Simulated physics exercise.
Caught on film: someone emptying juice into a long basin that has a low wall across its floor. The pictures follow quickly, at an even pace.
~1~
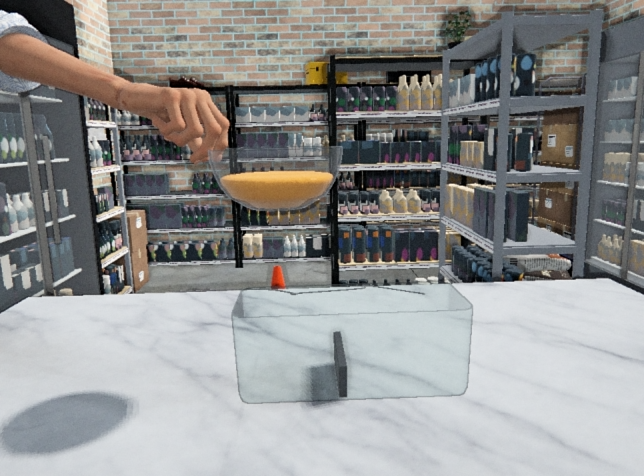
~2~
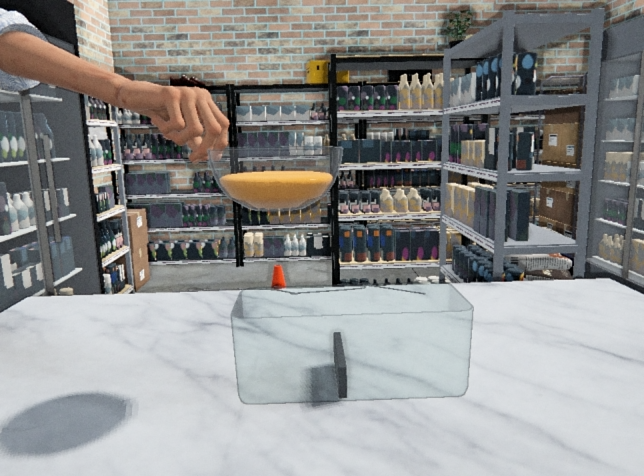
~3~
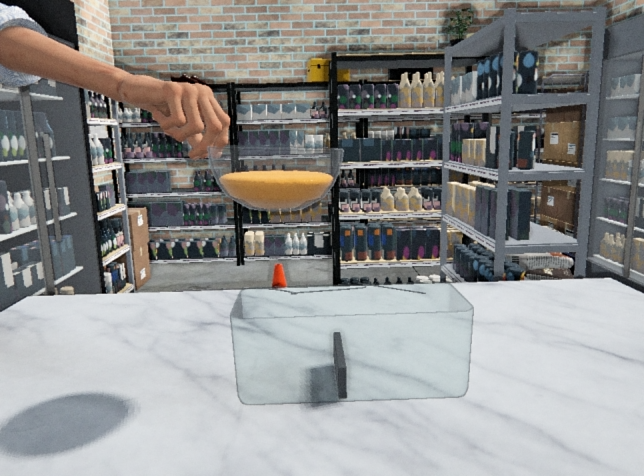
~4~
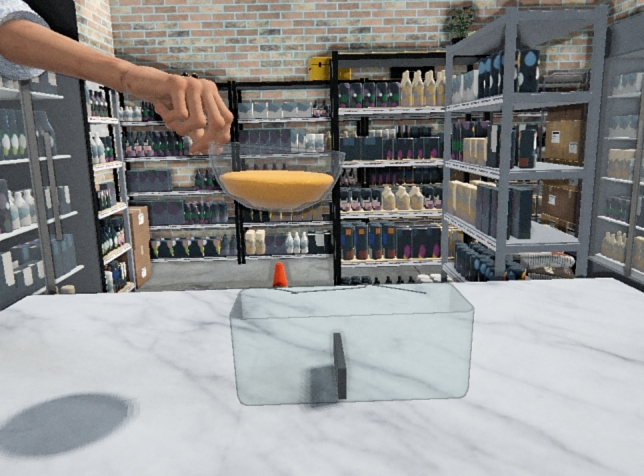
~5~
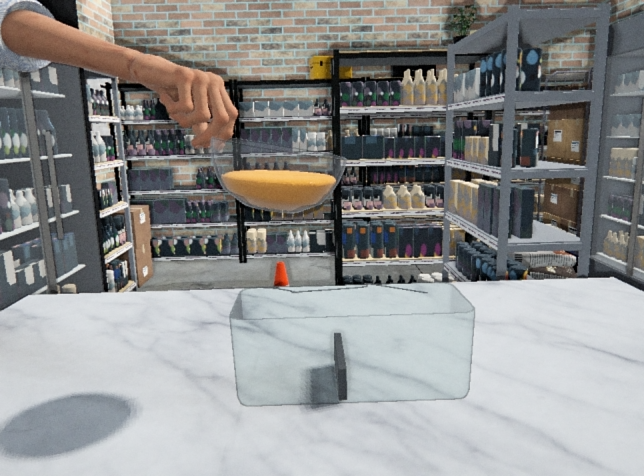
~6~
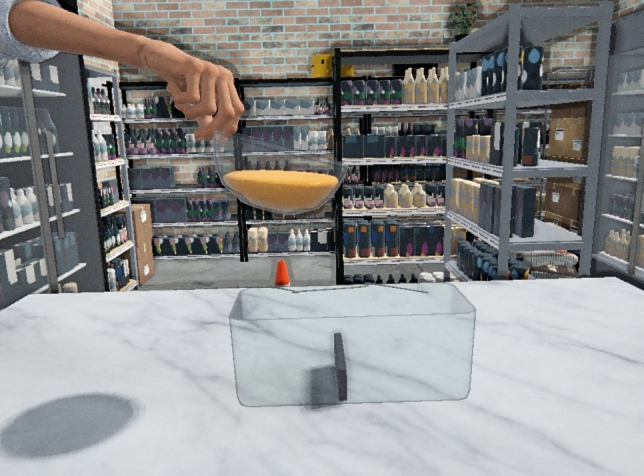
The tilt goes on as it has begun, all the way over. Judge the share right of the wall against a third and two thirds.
The share right of the wall is above two thirds.
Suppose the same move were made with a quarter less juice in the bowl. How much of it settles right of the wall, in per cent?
Close to 85 per cent.
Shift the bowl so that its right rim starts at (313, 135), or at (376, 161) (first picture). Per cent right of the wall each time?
Near 65 % and 95 %.
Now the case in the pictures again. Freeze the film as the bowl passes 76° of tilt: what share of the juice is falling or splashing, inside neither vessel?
Near 45 %.
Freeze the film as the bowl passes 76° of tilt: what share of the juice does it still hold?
Near 40 %.
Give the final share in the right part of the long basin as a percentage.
About 85 per cent.
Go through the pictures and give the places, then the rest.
In the first frame, it leans 0°; its right rim is at (341, 148); the juice meets the walls at (220, 177) and (334, 174); the long basin's rim runs from (237, 303) to (461, 295); the wall's top is at (340, 349).
In the second frame, it leans 1°; its right rim is at (342, 149); the juice meets the walls at (220, 177) and (333, 175).
In the third frame, it leans 3°; its right rim is at (342, 151); the juice meets the walls at (220, 176) and (334, 176).
In the fourth frame, it leans 6°; its right rim is at (344, 155); the juice meets the walls at (220, 175) and (334, 177).
In the fifth frame, it leans 11°; its right rim is at (346, 160); the juice meets the walls at (222, 175) and (337, 177).
In the sixth frame, it leans 17°; its right rim is at (347, 167); the juice meets the walls at (224, 175) and (339, 178).
A moment on, the bowl is tipped on its side and 40 per cent is still to pour, 0 is left of the wall and 15 right of it.
Next, the bowl is tipped right over and 0 per cent is still to pour, 9 is left of the wall and 83 right of it.
Then the bowl is tipped right over and 0 per cent is still to pour, 12 is left of the wall and 87 right of it.
Later the bowl is tipped right over and 0 per cent is still to pour, 12 is left of the wall and 87 right of it.
In the end 12 per cent lies left of the wall, 87 right of it and 1 outside.
